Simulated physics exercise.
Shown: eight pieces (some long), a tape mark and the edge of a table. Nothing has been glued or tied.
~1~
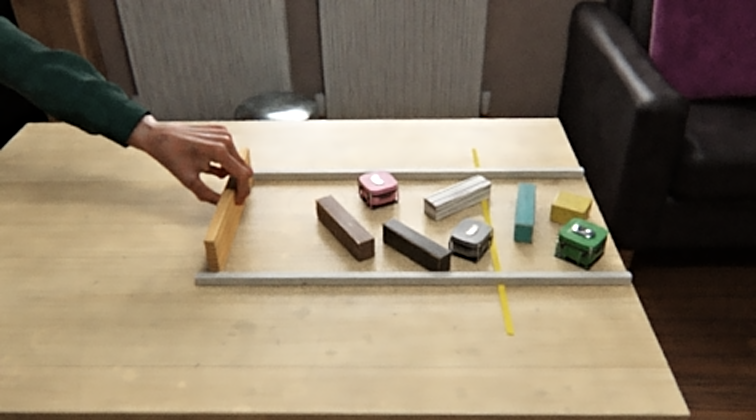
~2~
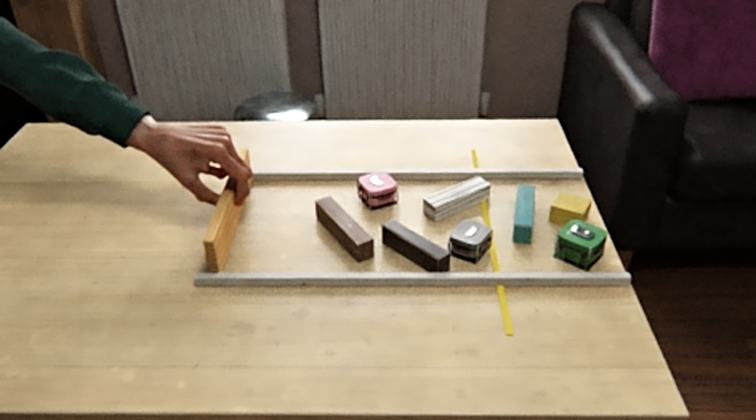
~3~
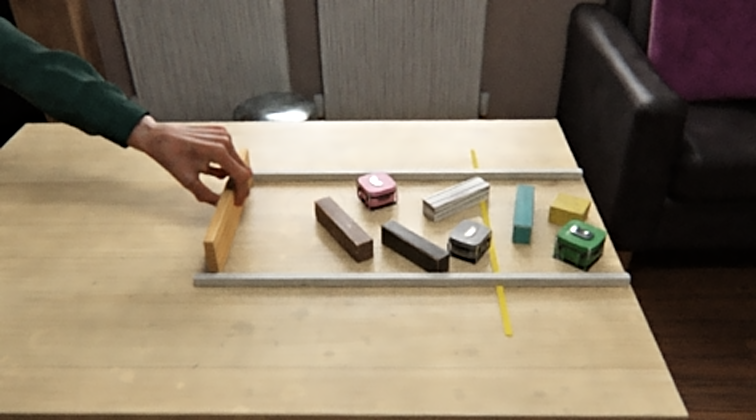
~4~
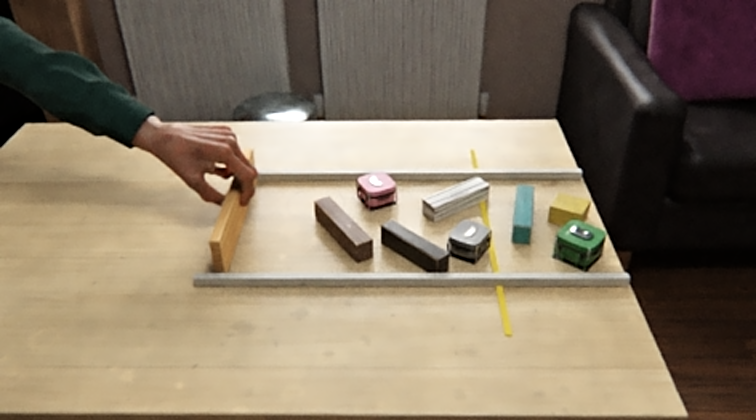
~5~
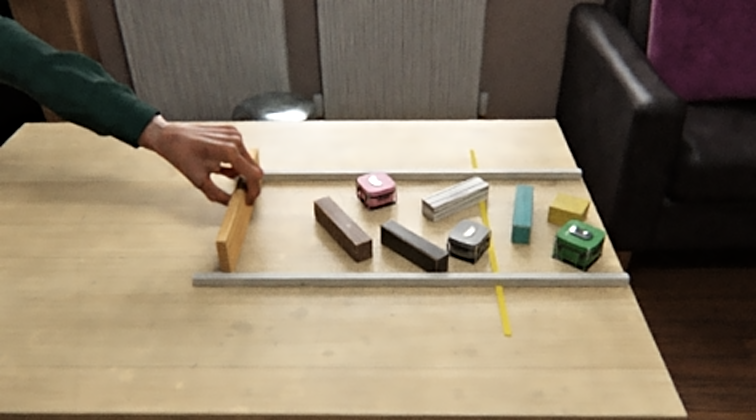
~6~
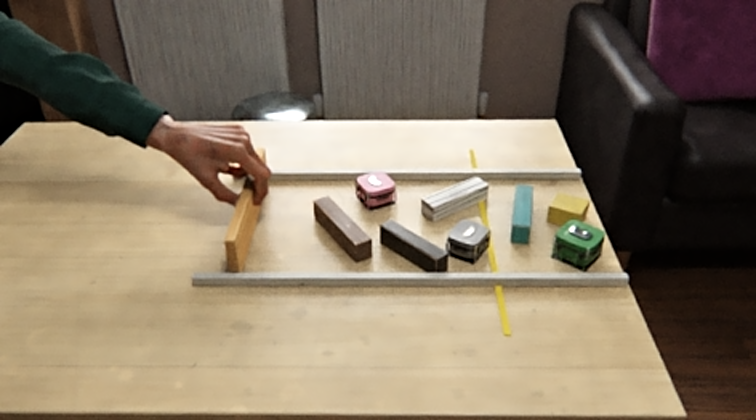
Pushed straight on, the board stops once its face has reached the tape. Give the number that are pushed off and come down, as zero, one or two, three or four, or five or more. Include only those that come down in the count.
Zero come down.
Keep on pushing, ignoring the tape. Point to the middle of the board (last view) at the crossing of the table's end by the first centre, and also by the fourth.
For the first, roughly (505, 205); for the next, roughly (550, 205).
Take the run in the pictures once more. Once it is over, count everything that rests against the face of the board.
That would be 2 of them.
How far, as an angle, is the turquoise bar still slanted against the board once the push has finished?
Somewhere near 10 degrees, I'd say.
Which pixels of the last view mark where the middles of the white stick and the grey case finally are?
Near (521, 200) and (544, 241).
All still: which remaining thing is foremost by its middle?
The yellow block is foremost.
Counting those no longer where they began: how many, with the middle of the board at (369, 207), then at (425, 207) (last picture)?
Moved so far: 3, then 5.
A little later, none off yet; yellow block at rest near (568, 211); green case at rest near (579, 245); turquoise bar at rest near (522, 213).
Next, none off yet; yellow block at rest near (568, 211); green case at rest near (579, 245); turquoise bar moving near (528, 213).
When it is over, the number that fall off is zero.
